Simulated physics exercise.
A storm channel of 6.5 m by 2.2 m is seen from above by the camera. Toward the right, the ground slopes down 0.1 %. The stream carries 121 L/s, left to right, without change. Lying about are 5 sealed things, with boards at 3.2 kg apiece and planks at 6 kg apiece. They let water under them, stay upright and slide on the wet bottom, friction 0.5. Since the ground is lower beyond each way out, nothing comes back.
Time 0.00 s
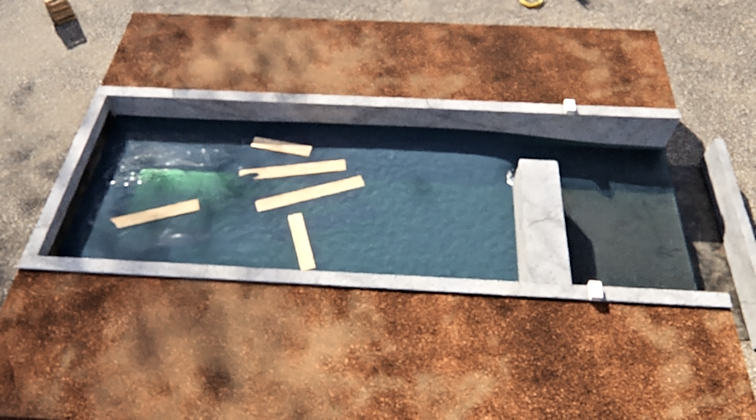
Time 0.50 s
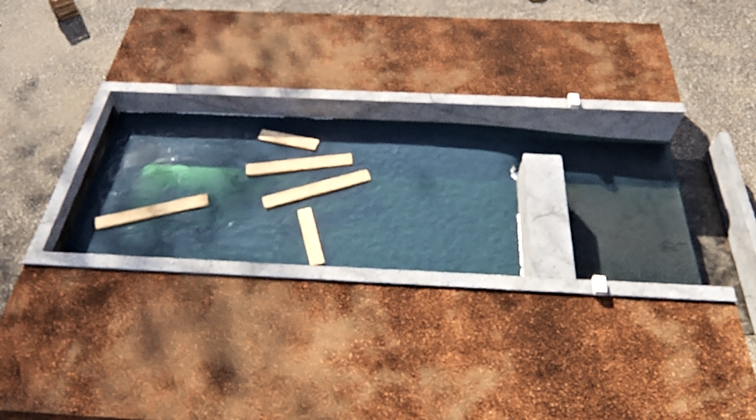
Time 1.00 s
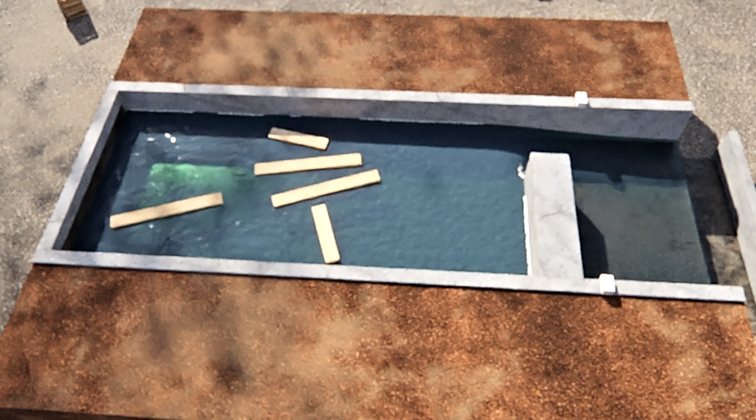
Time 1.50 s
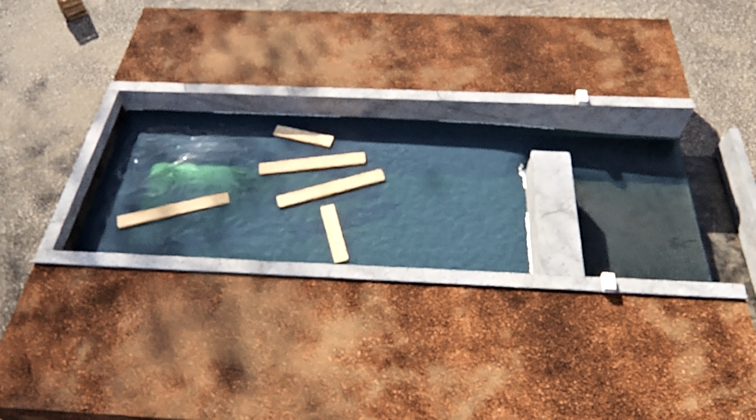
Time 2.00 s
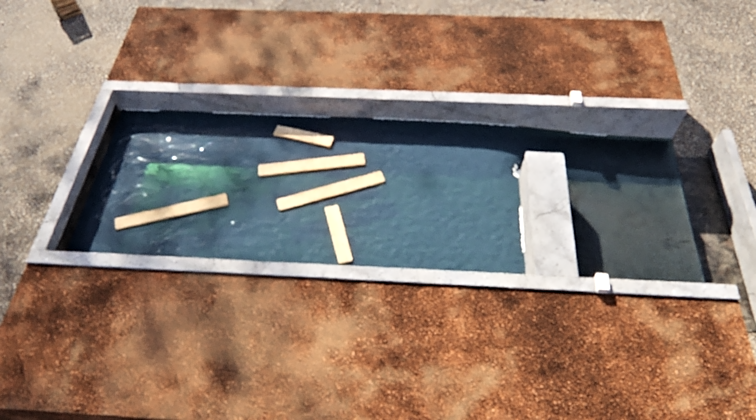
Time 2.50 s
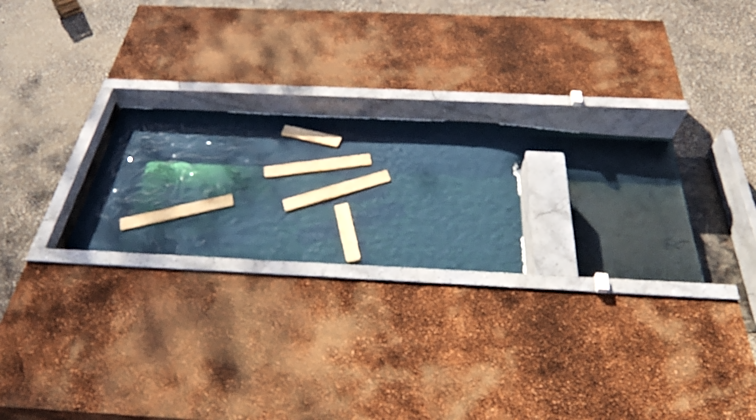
Five pale strips of wood floated on the blue water in a stone-walled channel and drifted slowly to the right together, while a greenish patch stayed near the left end.
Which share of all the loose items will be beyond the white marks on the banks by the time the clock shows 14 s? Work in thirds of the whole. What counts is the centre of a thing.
Most likely a minimum of two thirds.
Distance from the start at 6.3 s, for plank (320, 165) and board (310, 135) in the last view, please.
In turn they sit 80 cm and 100 cm away.
After 3.5 s 0 of 5 are over the mark; 5 afloat.
After 6.3 s 0 of 5 are over the mark; 5 afloat.
After 10.0 s 0 of 5 are over the mark; 5 afloat.
After 14.0 s 4 of 5 are over the mark; 1 afloat.
